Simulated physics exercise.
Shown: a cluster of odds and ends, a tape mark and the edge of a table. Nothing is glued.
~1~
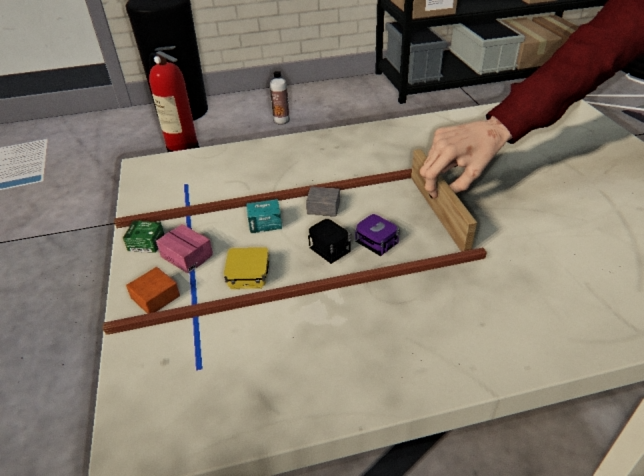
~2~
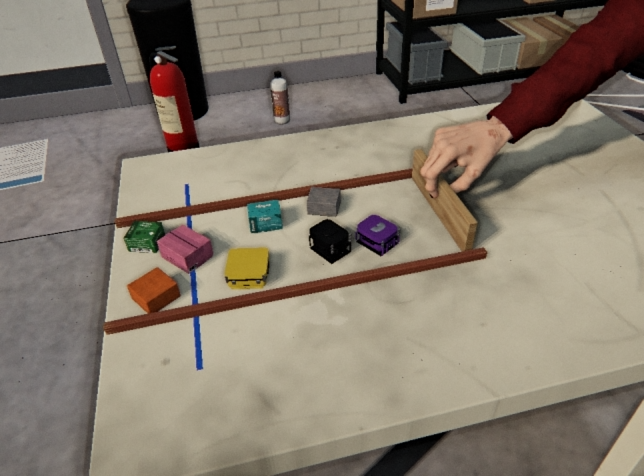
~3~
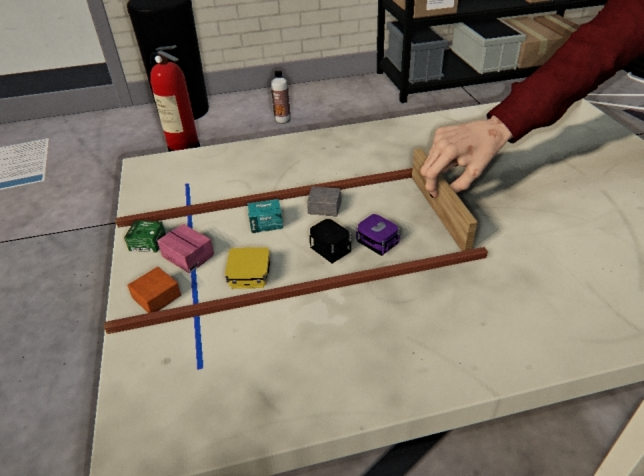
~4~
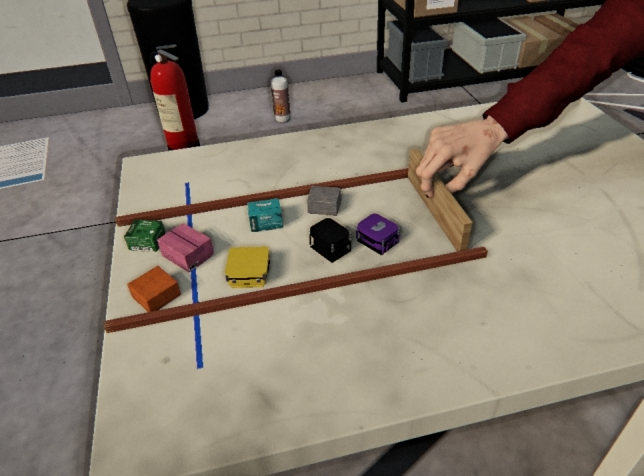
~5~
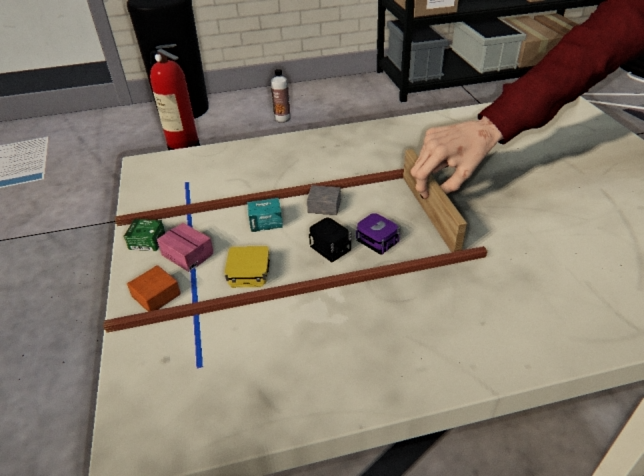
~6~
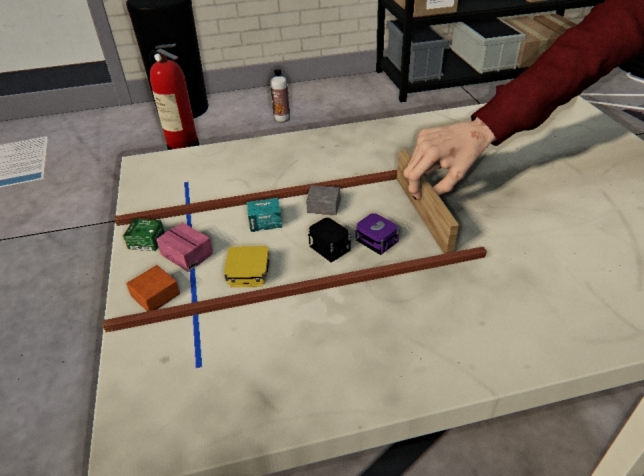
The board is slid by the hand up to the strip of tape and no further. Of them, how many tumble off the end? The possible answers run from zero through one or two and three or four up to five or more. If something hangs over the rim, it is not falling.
Spilled: A single one or a pair.
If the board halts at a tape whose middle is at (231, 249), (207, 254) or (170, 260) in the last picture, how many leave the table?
Per try: 0; 1; 4.
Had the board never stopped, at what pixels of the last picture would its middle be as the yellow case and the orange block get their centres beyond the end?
Approx. (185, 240) for the first, approx. (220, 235) for the second.
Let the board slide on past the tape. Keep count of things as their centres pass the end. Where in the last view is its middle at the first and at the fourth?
At (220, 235) for the first, at (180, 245) for the fourth.
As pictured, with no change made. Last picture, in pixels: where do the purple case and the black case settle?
Answer: First (176, 265), after that (146, 273).
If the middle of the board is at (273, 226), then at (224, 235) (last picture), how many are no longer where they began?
I make it 5 at the first spot and 8 at the other.
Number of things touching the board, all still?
2.
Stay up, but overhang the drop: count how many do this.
The total here is 2.
Soon after, none off yet; green box at rest near (144, 235); orange block at rest near (154, 289); pink box at rest near (185, 246).
Then, none off yet; green box moved a little near (135, 233); orange block moved about its own width near (110, 300); pink box moved about its own width near (154, 252).
At rest, the number that fall off is one or two; fallen, orange block and green box.
